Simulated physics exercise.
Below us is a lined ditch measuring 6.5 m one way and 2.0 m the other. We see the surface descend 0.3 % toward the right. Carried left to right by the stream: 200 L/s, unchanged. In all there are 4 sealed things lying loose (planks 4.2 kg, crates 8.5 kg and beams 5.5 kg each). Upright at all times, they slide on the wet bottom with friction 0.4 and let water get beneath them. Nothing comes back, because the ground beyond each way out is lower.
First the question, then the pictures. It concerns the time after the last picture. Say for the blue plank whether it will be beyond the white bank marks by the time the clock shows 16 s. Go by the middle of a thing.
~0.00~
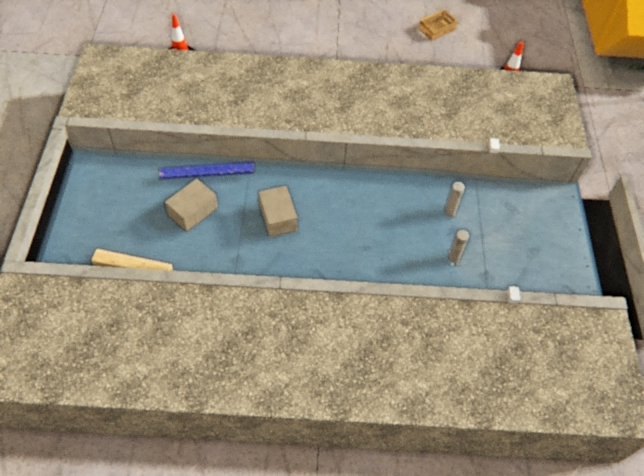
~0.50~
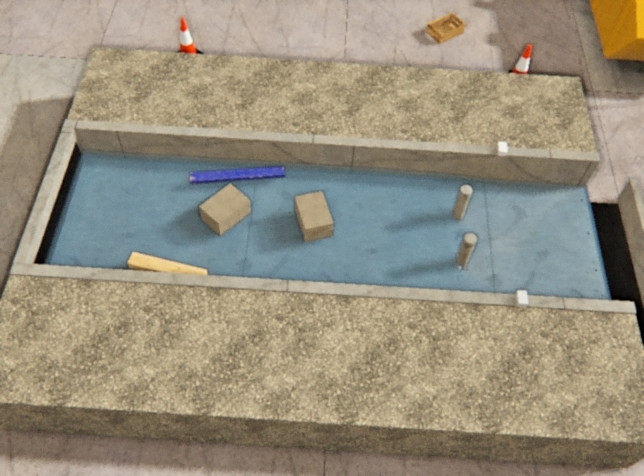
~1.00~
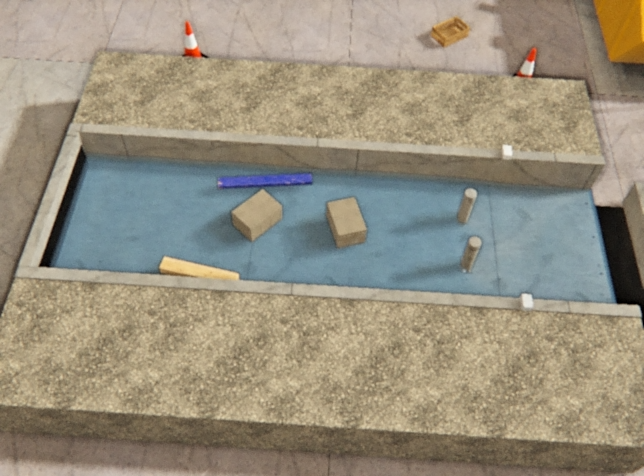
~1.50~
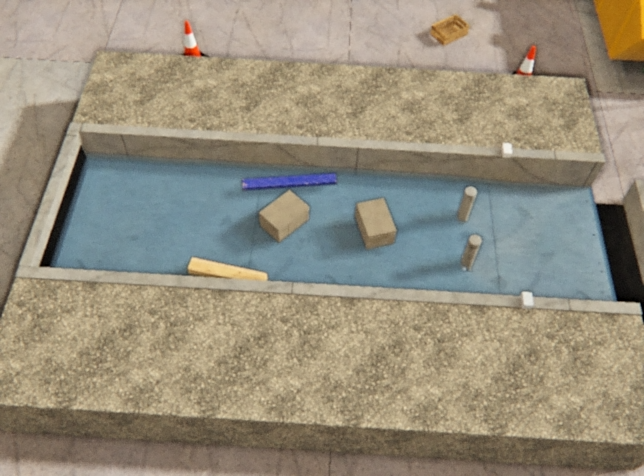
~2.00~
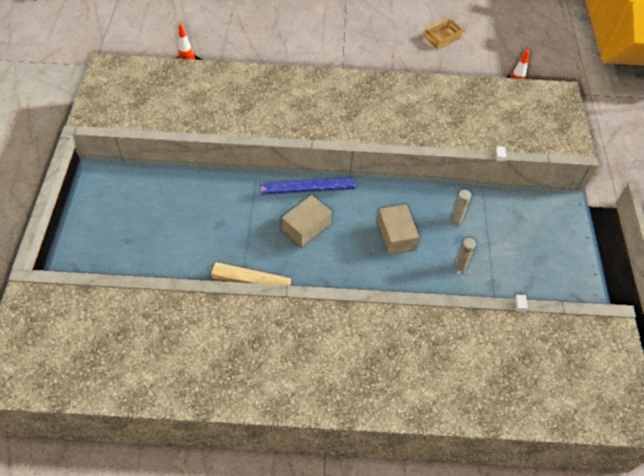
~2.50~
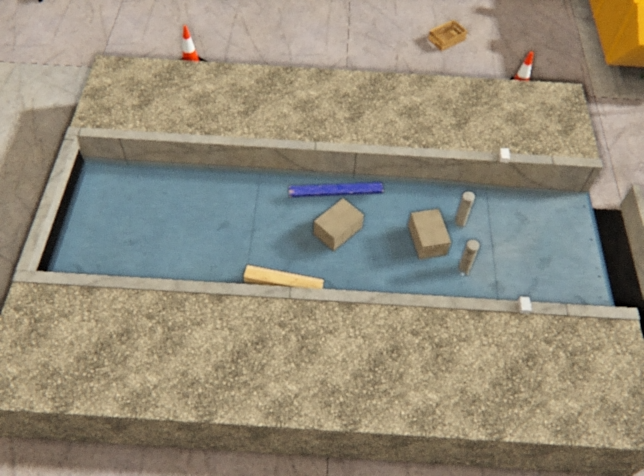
Succeeds.
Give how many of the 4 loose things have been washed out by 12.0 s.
4.
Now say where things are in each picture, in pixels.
The first picture shows the blue plank at (207, 170), afloat; 14 cm deep round most things; 0 of 4 have shifted.
The second picture shows the blue plank at (237, 174), afloat, 29 cm from its start; 15 cm deep round most things; 4 of 4 have shifted.
The third picture shows the blue plank at (265, 180) floats, 59 cm from its start; about 1770 L in view; 4 of 4 have shifted.
The fourth picture shows the blue plank at (289, 181) floats, 91 cm from its start; 15 cm deep round most things; 4 of 4 have shifted.
The fifth picture shows the blue plank at (308, 185) floats, 122 cm from its start; 15 cm deep round most things; 4 of 4 have shifted.
The sixth picture shows the blue plank at (336, 189) floats, 153 cm from its start; about 1760 L in view; 4 of 4 have shifted.
After 3.5 s the blue plank is near (386, 192), 2.2 m from its start, afloat; 1 of 4 are over the mark; 4 afloat.
After 7.2 s the blue plank has gone out; 4 of 4 are over the mark; 0 afloat.
After 12.0 s the blue plank has gone out; 4 of 4 are over the mark; 0 afloat.
After 16.0 s the blue plank has gone out; 4 of 4 are over the mark; 0 afloat.
